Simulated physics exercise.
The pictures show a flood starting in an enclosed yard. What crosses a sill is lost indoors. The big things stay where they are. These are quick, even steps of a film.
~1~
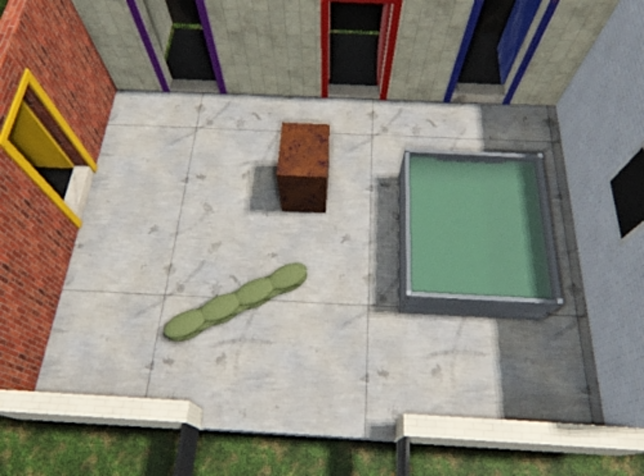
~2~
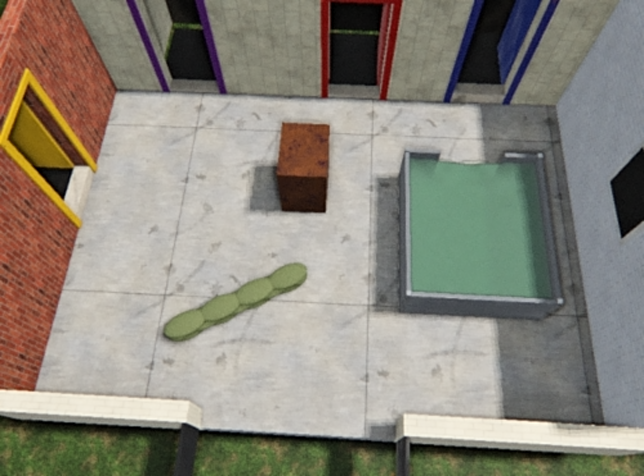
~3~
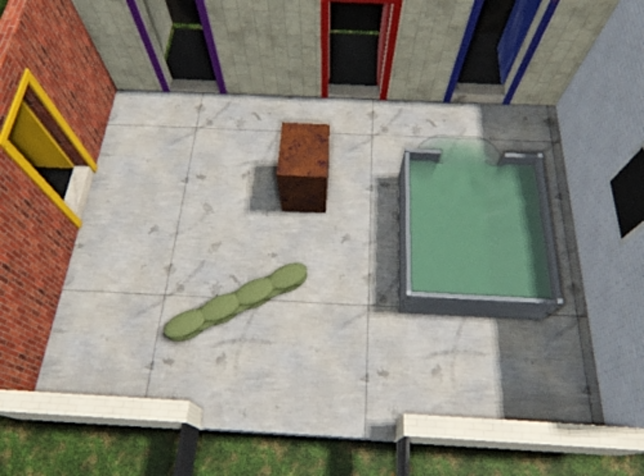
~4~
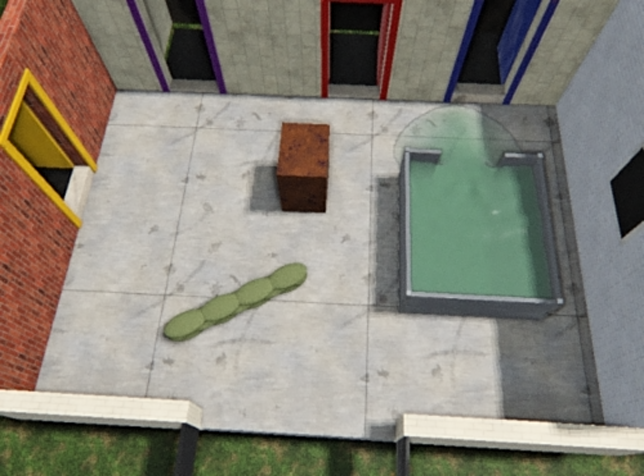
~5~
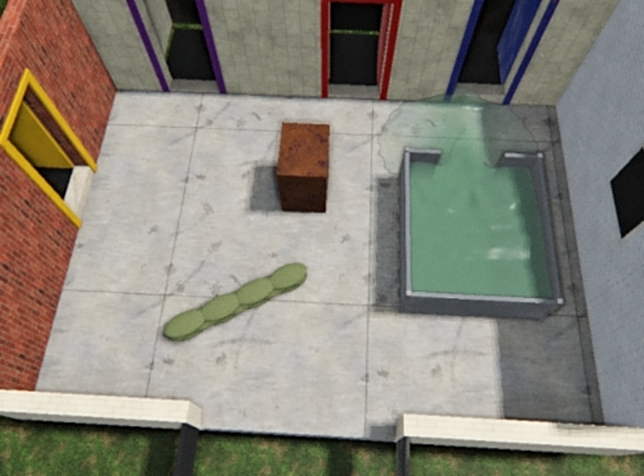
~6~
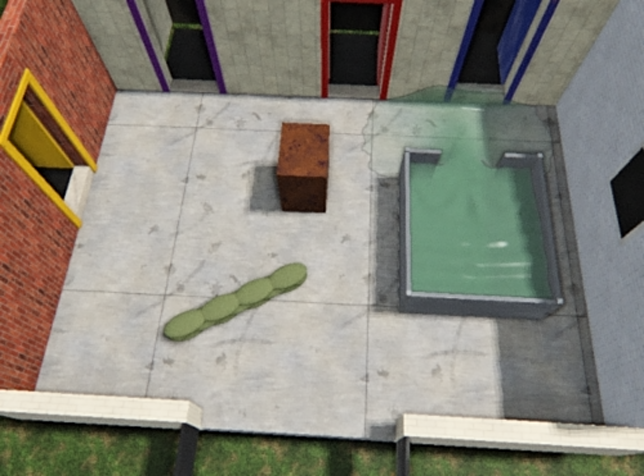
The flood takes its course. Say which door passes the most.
It is the blue one.
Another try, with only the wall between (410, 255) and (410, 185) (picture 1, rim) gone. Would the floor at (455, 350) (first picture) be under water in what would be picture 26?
Verdict: Clear.
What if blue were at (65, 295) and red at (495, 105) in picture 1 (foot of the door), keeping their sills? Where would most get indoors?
The red-painted one.
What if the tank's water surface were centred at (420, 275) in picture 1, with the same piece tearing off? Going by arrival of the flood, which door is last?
It is the yellow one.
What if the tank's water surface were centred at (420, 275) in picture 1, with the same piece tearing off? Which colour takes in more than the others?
That is the door marked red.
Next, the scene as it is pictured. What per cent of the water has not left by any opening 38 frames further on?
Roughly 90 per cent.
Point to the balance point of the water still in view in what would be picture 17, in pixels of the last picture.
I would point to (452, 202).
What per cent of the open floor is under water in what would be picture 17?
I make it 25 per cent.
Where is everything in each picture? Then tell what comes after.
The first frame shows the tank at (477, 223) is whole and still.
In the second frame, the front is at a hidden place, out from the gap on the tank's far side.
In the third frame, the front is at (435, 141), out from the gap on the tank's far side.
In the fourth frame, water pours out on the tank's far side and has run to (448, 109).
In the fifth frame, water pours out on the tank's far side and has run to (413, 102).
In the sixth frame, the front is at (382, 101), out from the gap on the tank's far side.
A moment on, water covers 15 % of the floor; purple door not reached, yellow door not reached, blue door some in, red door a trickle in.
Next, water covers 25 % of the floor; purple door wet at the sill, nothing in, yellow door not reached, blue door a lot in, red door some in.
Then, water covers 45 % of the floor; purple door wet at the sill, nothing in, yellow door wet at the sill, nothing in, blue door a lot in, red door some in.
Later, water covers 75 % of the floor; purple door wet at the sill, nothing in, yellow door wet at the sill, nothing in, blue door a lot in, red door some in.
In the end, water covers 90 % of the floor; purple door some in, yellow door wet at the sill, nothing in, blue door a lot in, red door some in; the blue door has let in the most.
